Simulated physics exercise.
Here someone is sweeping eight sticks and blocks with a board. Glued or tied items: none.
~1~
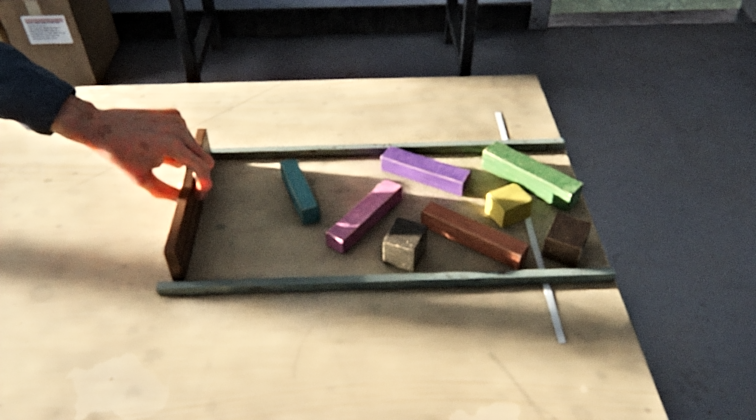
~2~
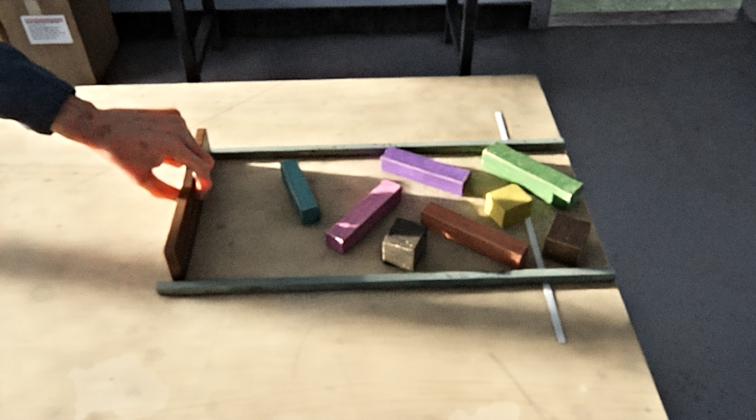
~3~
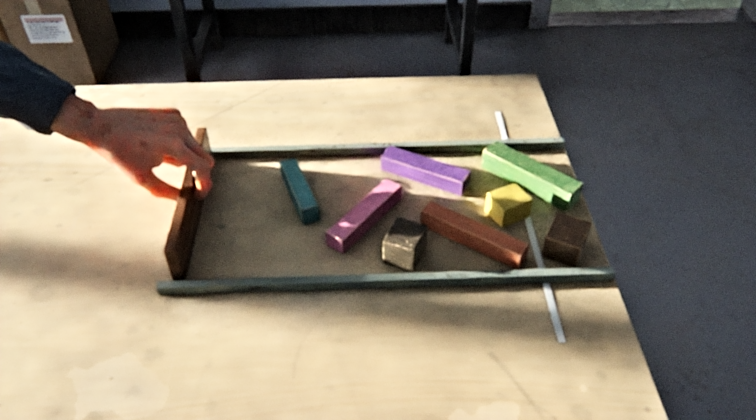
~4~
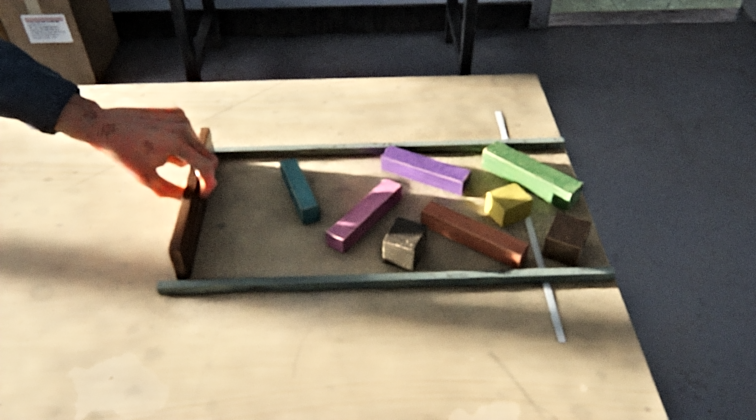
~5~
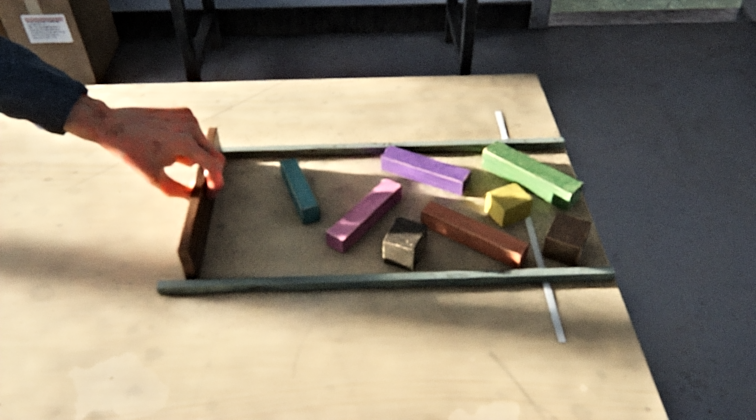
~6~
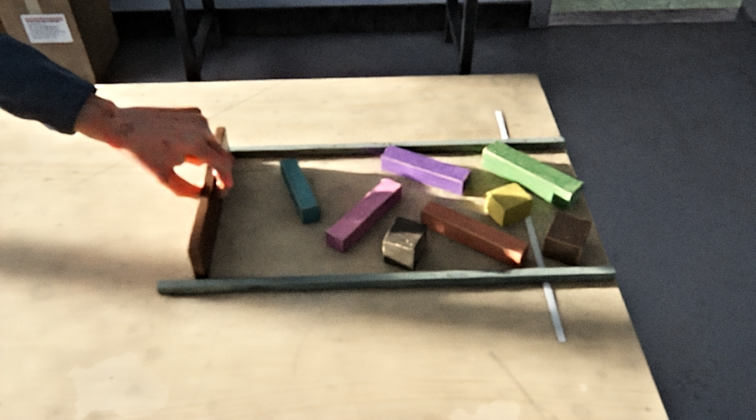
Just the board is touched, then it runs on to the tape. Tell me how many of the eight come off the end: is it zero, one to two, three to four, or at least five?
Seems three or four of them come crashing down.
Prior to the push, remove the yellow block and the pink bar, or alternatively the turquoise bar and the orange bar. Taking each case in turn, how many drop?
In order, the numbers are 1 and 0.
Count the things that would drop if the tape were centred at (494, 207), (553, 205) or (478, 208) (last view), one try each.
The three tries give 0, 6 and 0.
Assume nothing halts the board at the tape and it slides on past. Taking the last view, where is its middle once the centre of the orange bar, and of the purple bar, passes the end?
Near (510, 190) in the first case, near (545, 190) in the other.
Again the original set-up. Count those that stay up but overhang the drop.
Answer: 1.
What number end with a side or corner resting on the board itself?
It adds up to 2.
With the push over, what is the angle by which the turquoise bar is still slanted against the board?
I'd put it at about 0°.
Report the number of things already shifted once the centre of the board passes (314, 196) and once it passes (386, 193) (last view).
Answer - first 1, then 5.
Early on, none off yet; brown block at rest near (566, 239); green bar at rest near (530, 174); yellow block at rest near (509, 205).
A while later, none off yet; brown block travelled about its own width near (586, 222); green bar travelled a little near (546, 170); yellow block travelled about its own width near (547, 208).
Finally, the number that fall off is three or four; lost, orange bar, yellow block, green bar and brown block.
